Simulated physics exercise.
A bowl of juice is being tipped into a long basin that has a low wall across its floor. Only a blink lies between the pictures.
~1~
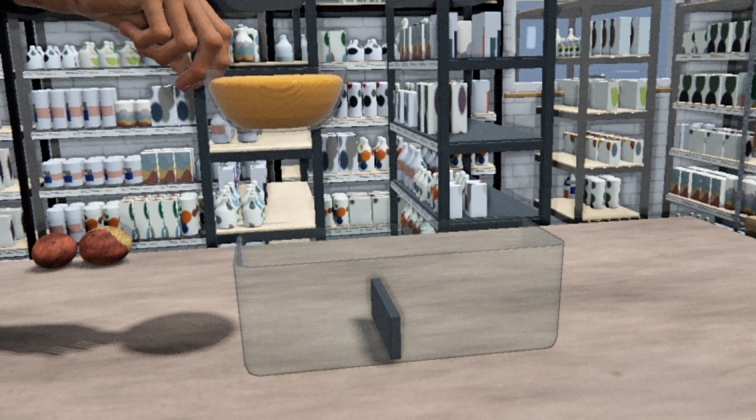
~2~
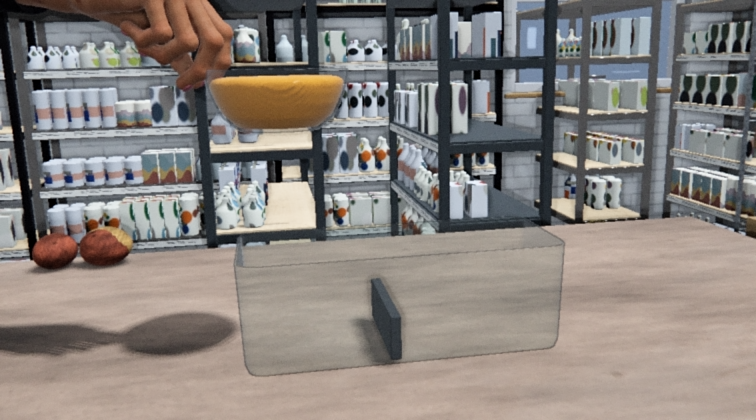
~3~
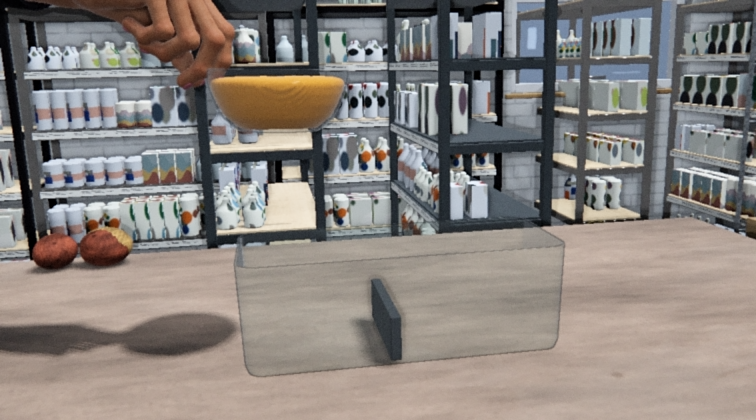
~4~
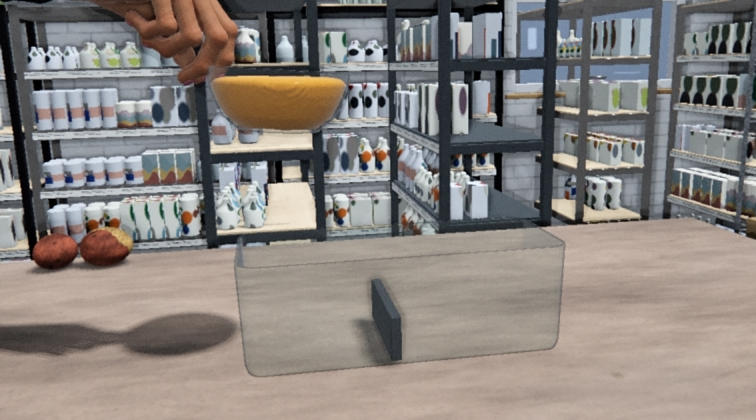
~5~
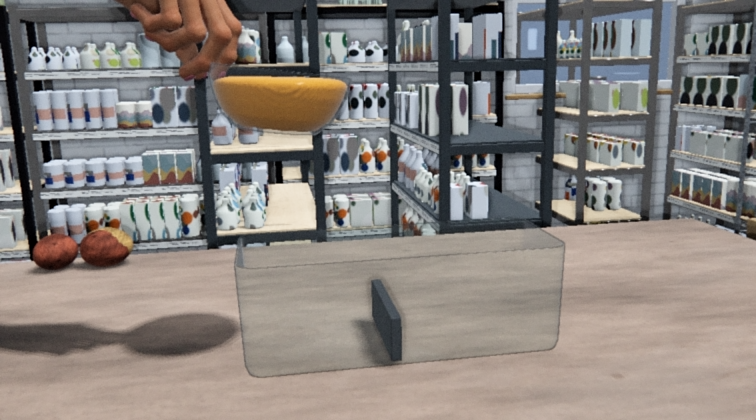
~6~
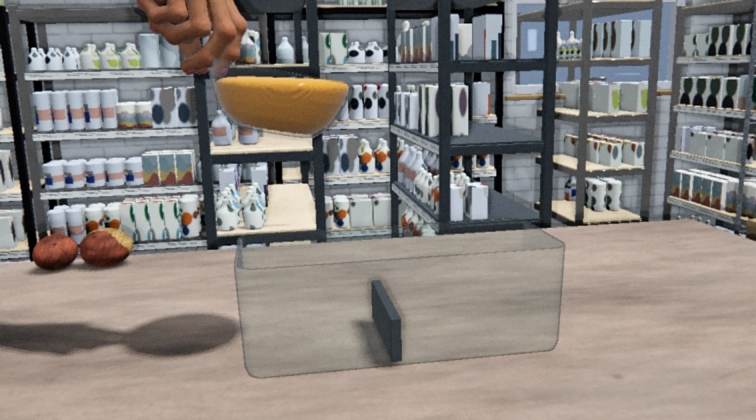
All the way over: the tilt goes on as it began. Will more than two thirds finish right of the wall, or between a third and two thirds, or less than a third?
Right of the wall there will be more than two thirds.
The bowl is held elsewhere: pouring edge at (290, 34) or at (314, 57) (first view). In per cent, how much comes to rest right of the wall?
First try: About 30 %; second try: About 50 %.
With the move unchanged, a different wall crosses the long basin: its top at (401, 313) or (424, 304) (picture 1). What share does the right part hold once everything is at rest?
About 60 % and 35 %.
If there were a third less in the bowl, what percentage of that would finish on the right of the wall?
Near 65 in a hundred.
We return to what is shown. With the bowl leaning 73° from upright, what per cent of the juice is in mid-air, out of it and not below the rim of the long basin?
Roughly 45 per cent.
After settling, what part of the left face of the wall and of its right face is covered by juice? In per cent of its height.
The left reaches some 10 %, the right about 40 %.
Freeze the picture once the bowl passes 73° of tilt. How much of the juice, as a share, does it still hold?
Still holding around 30 %, give or take.
A moment on, the bowl is tipped part way and 29 per cent is still to pour, 2 is left of the wall and 24 right of it.
Next, the bowl is tipped right over and 0 per cent is still to pour, 19 is left of the wall and 77 right of it.
Then the bowl is tipped right over and 0 per cent is still to pour, 22 is left of the wall and 77 right of it.
Later the bowl is tipped right over and 0 per cent is still to pour, 22 is left of the wall and 77 right of it.
Finally, 22 per cent lies left of the wall, 77 right of it and 1 outside.
